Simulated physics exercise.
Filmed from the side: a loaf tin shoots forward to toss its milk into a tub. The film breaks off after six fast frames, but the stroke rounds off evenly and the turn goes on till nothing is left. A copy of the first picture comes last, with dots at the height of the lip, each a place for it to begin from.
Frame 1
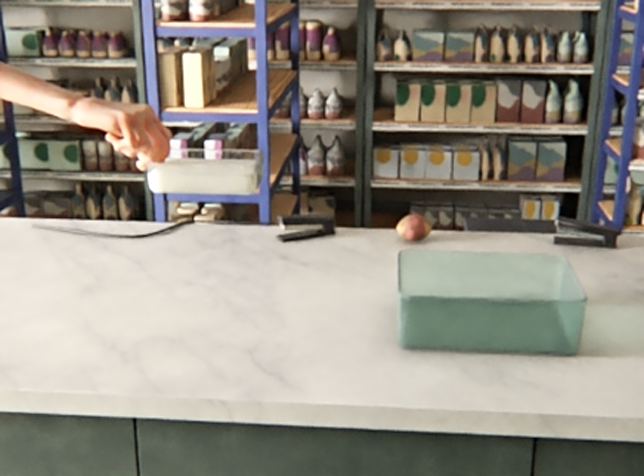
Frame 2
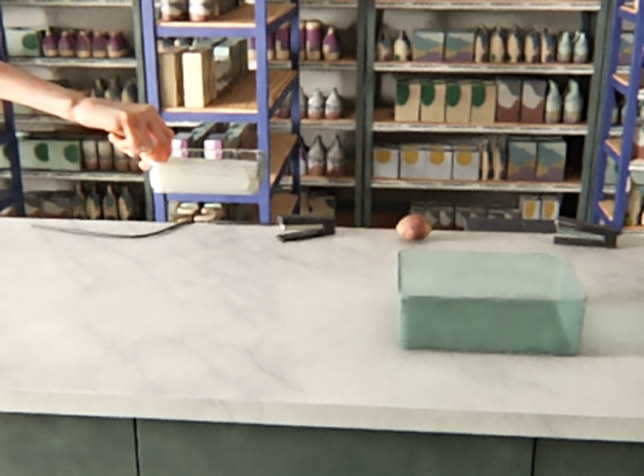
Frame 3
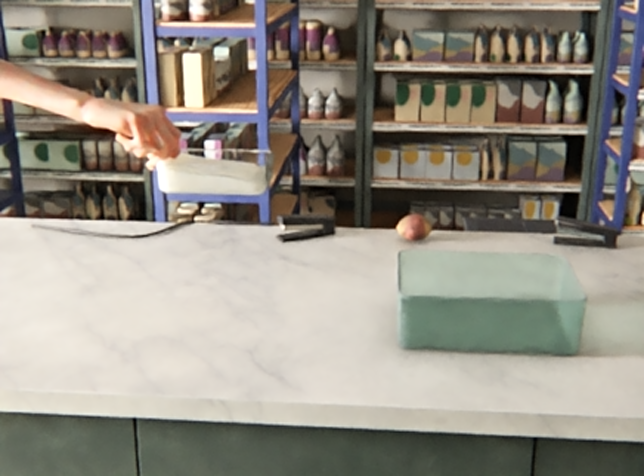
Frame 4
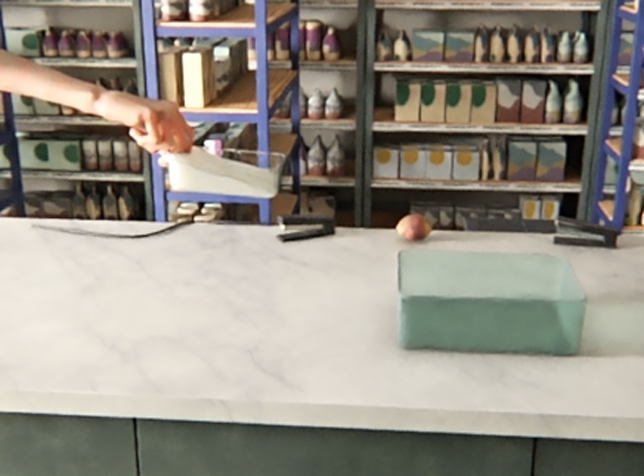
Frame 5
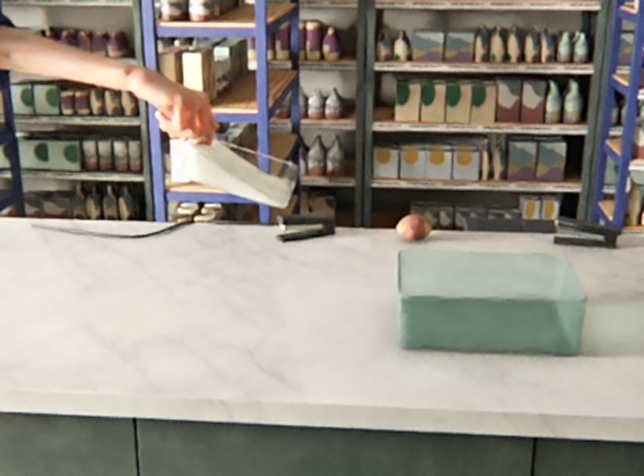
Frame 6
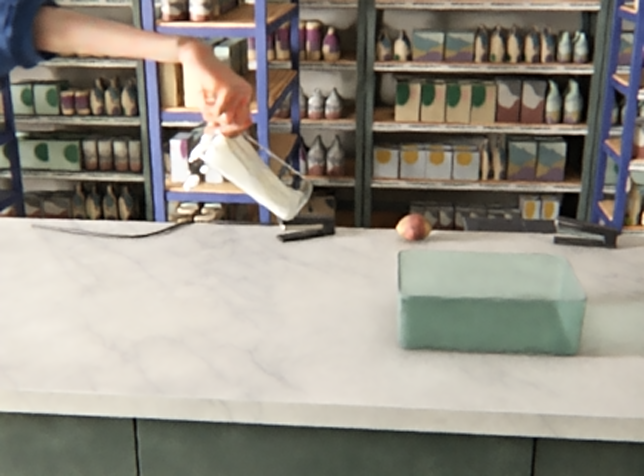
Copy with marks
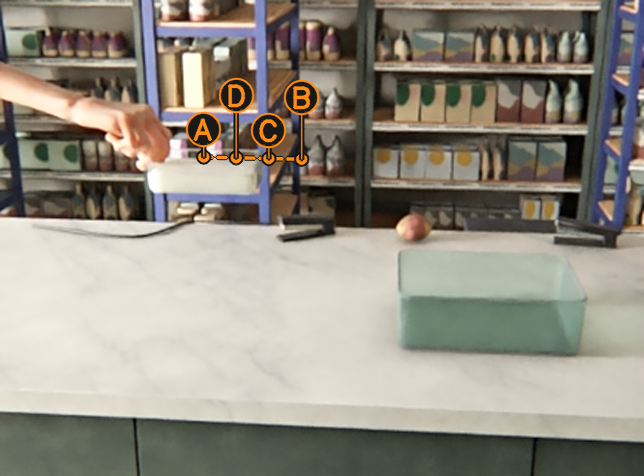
The video shows a hand holding a clear container of milk above a marble counter, with a greenish tub to the right. The hand moves the container slightly rightward, then tilts it increasingly, its right end dipping lower.
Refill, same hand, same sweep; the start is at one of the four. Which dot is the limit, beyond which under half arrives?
That is dot B.
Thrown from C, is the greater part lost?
Yes, it does.
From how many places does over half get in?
One.
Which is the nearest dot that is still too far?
C it is.
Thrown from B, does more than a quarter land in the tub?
Yes, clearly.
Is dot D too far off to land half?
Yes.
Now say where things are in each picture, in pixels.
In the first frame, upright, lip at (258, 158); tub from (397, 346) to (578, 353); nothing has left yet.
In the second frame, upright, lip at (261, 158); nothing has left yet.
In the third frame, upright, lip at (268, 158); nothing has left yet.
In the fourth frame, tipped about 4°, lip at (281, 162); milk is over the rim, down to (173, 155).
In the fifth frame, tipped about 16°, lip at (296, 174); milk is over the rim, down to (182, 163).
In the sixth frame, tipped about 36°, lip at (310, 192); milk is over the rim, down to (193, 186).
On the marked copy, A at (203, 157); B at (301, 159); C at (268, 158); D at (236, 157).
If A is chosen, about 0 % lands in the tub, 100 % falls short.
If B is chosen, about 78 % lands in the tub, 15 % falls short and 6 % goes beside or beyond.
If C is chosen, about 20 % lands in the tub, 76 % falls short and 4 % goes beside or beyond.
If D is chosen, about 0 % lands in the tub, 98 % falls short.
